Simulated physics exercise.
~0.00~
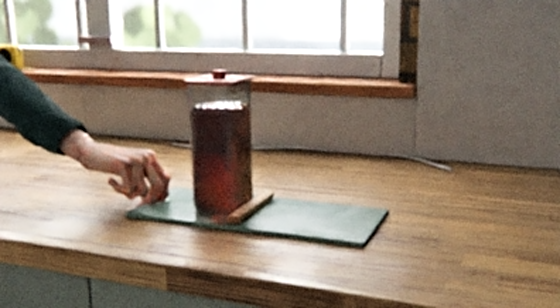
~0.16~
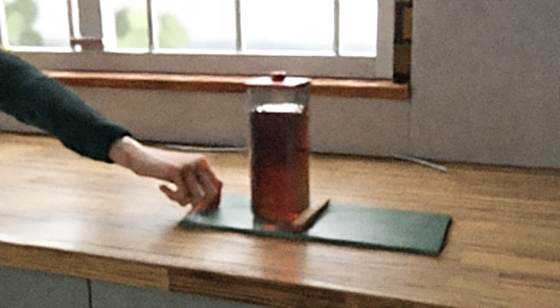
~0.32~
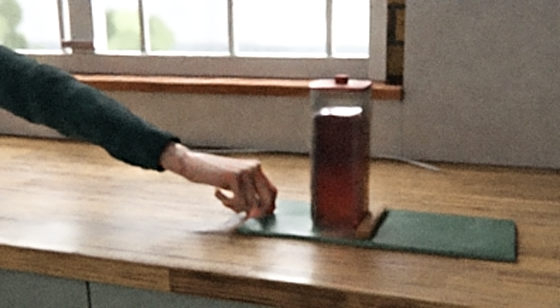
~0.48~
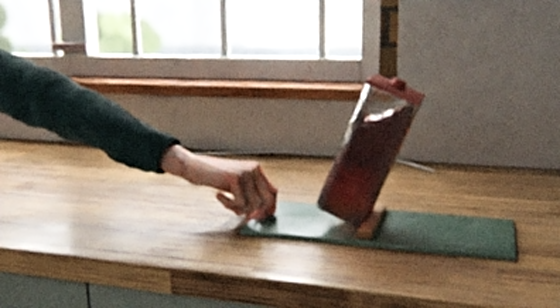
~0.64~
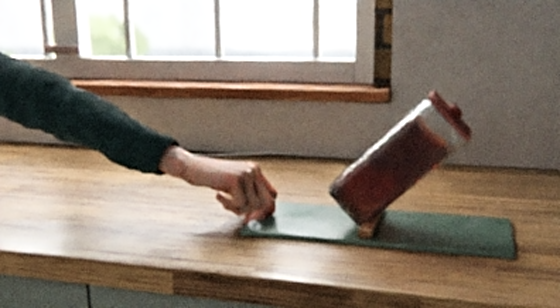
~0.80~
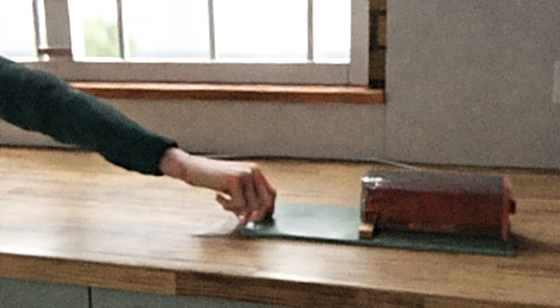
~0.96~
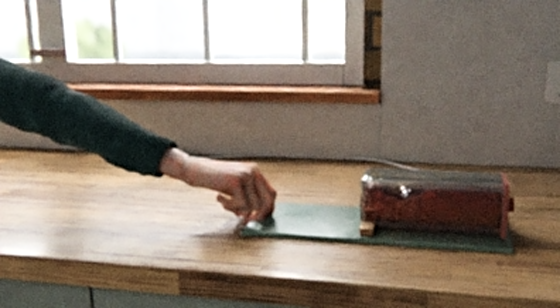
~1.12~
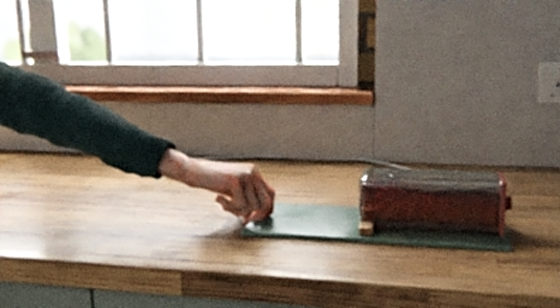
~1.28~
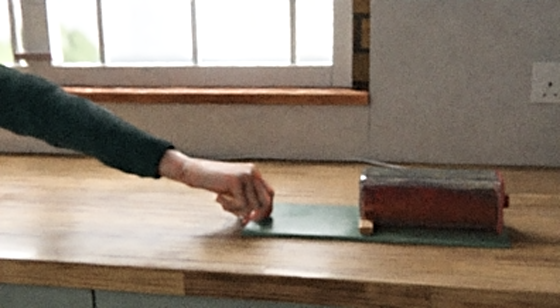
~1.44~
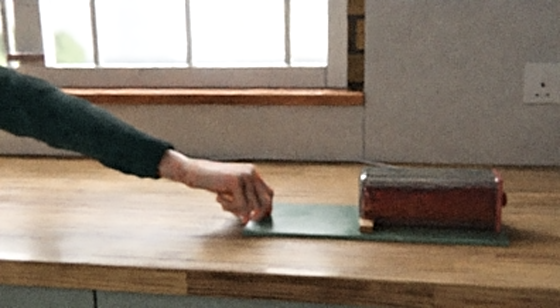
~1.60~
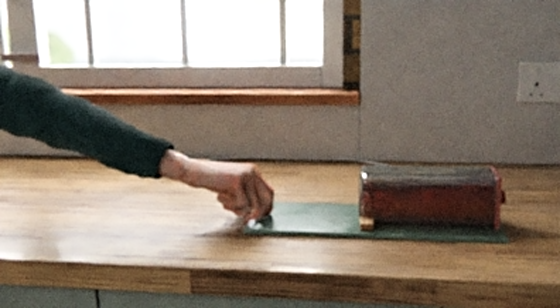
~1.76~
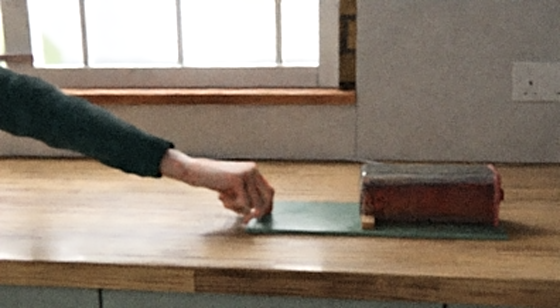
A square bottle of tea riding a green board pushed right by a hand, tipping over as it stops and lying on its side.
